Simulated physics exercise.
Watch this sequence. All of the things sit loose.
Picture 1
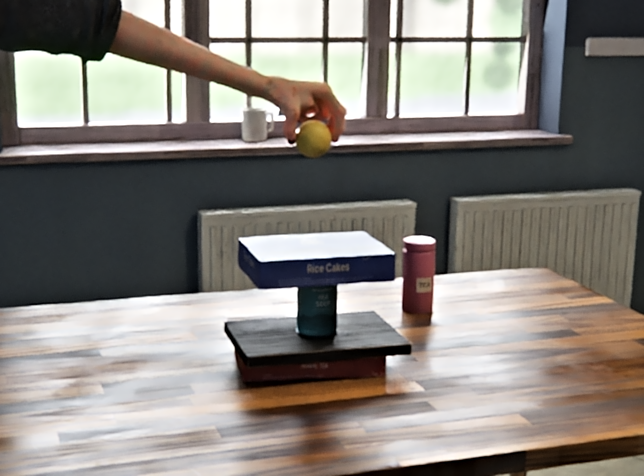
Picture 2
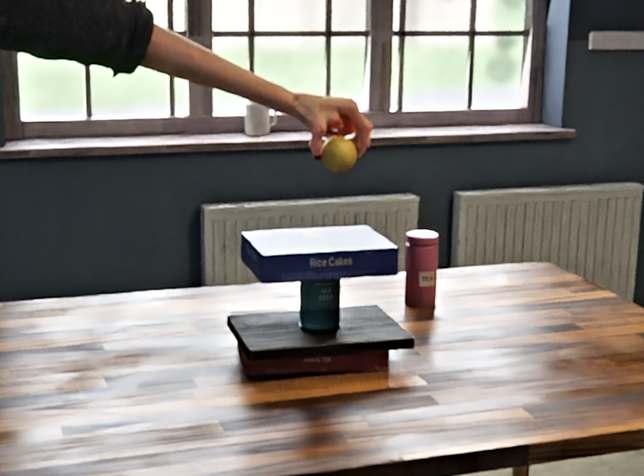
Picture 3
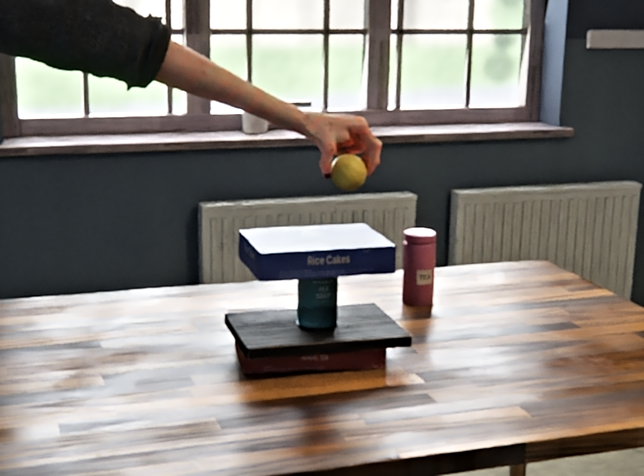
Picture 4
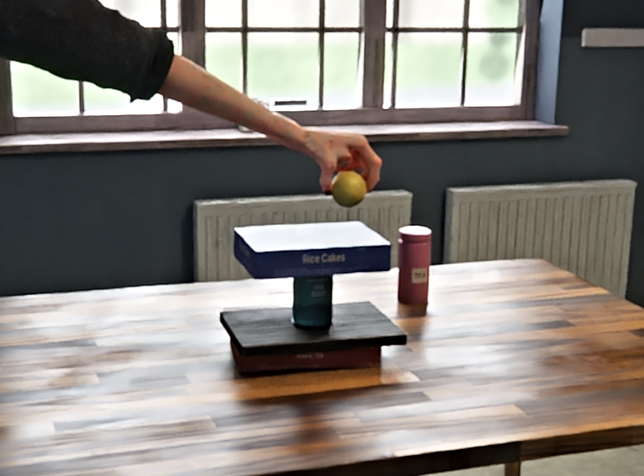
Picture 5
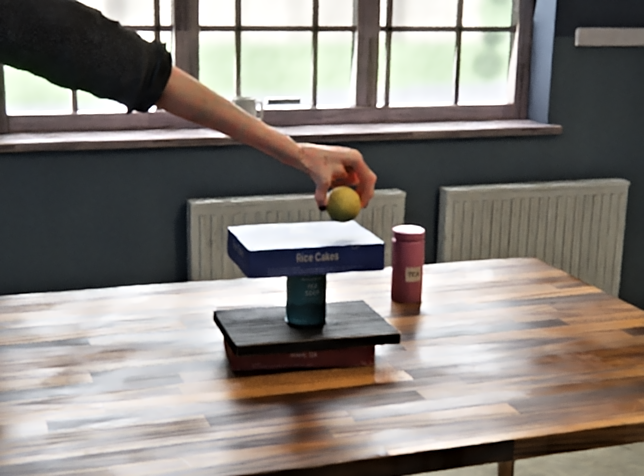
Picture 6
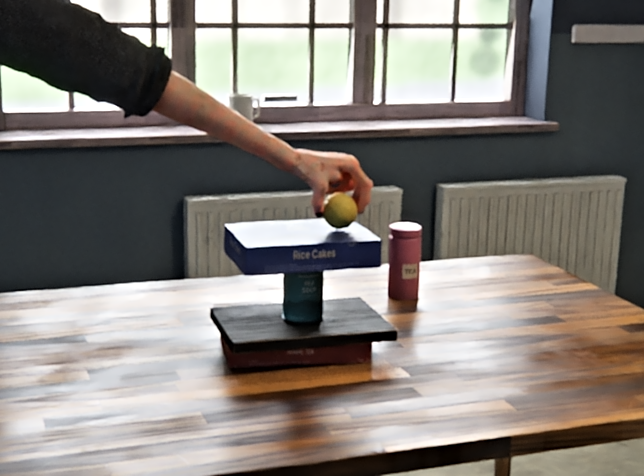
A yellow lemon, held in a hand reaching in from the left, moves right and downward above a stack on a wooden table. The hand lowers it toward the blue Rice Cakes packet, which sits on a turquoise tin over a black board, until the lemon is at the packet's top, fingers still around it.
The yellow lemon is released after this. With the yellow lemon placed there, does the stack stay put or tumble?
It stays put.
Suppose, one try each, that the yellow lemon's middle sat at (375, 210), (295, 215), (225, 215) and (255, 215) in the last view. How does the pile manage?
Result per try: First toppled, second still standing, third toppled, fourth still standing.
Then, 0.40 s on from there, no change.
Then, 1.50 s on from there, yellow lemon resting near (340, 212).
In the end, all 6 unmoved. At the end, from the last picture's camera, yellow lemon near (340, 212). The pile keeps its balance.
